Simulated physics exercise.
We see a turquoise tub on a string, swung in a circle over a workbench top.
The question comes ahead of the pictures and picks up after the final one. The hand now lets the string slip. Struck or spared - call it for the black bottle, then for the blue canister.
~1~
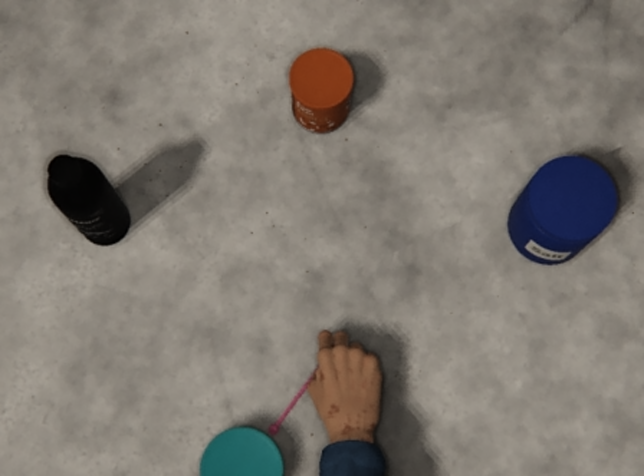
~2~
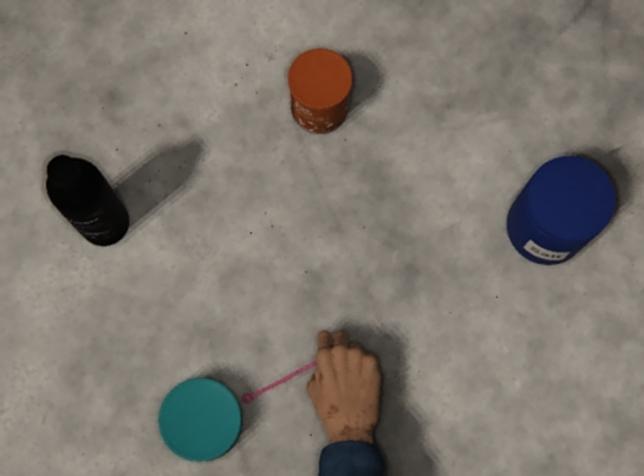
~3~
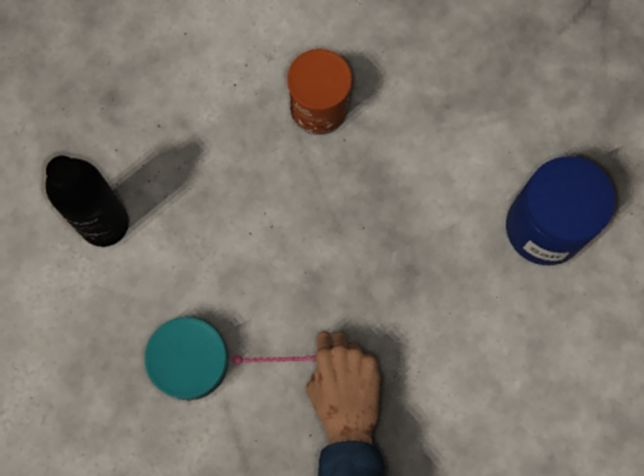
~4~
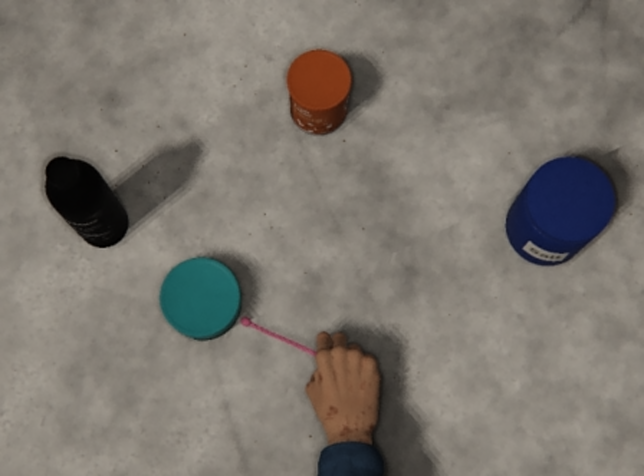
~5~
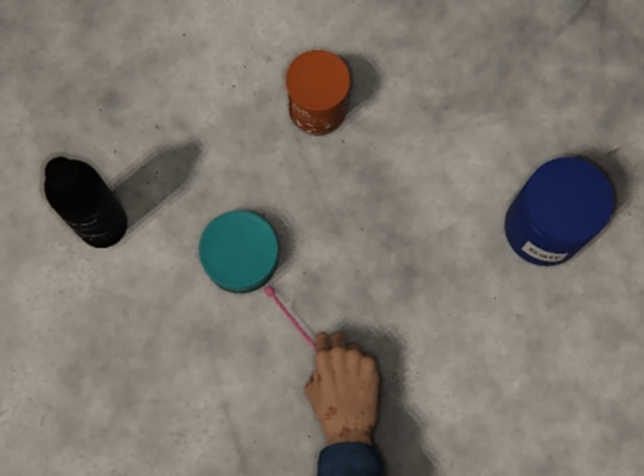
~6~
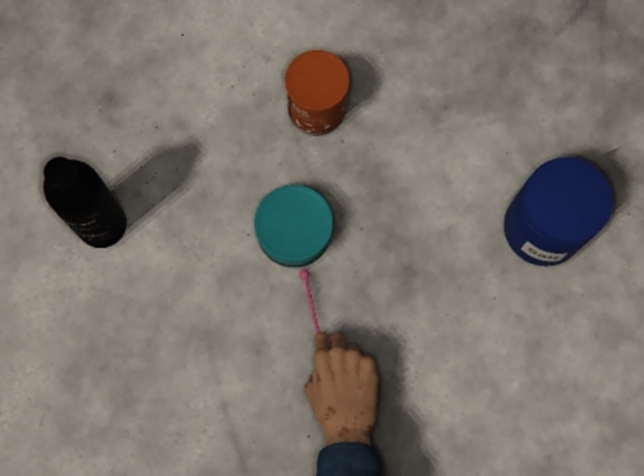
My call: The black bottle spared; the blue canister struck.
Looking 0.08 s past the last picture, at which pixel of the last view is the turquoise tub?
At that moment it is at (410, 219).
Then, 0.08 s later than the last view, tub near (411, 219).
Then, 0.20 s later than the last view, tub near (472, 212); blue canister pushed aside.
Finally, tub near (473, 215); blue canister pushed aside. The black bottle escapes it and the blue canister is struck.
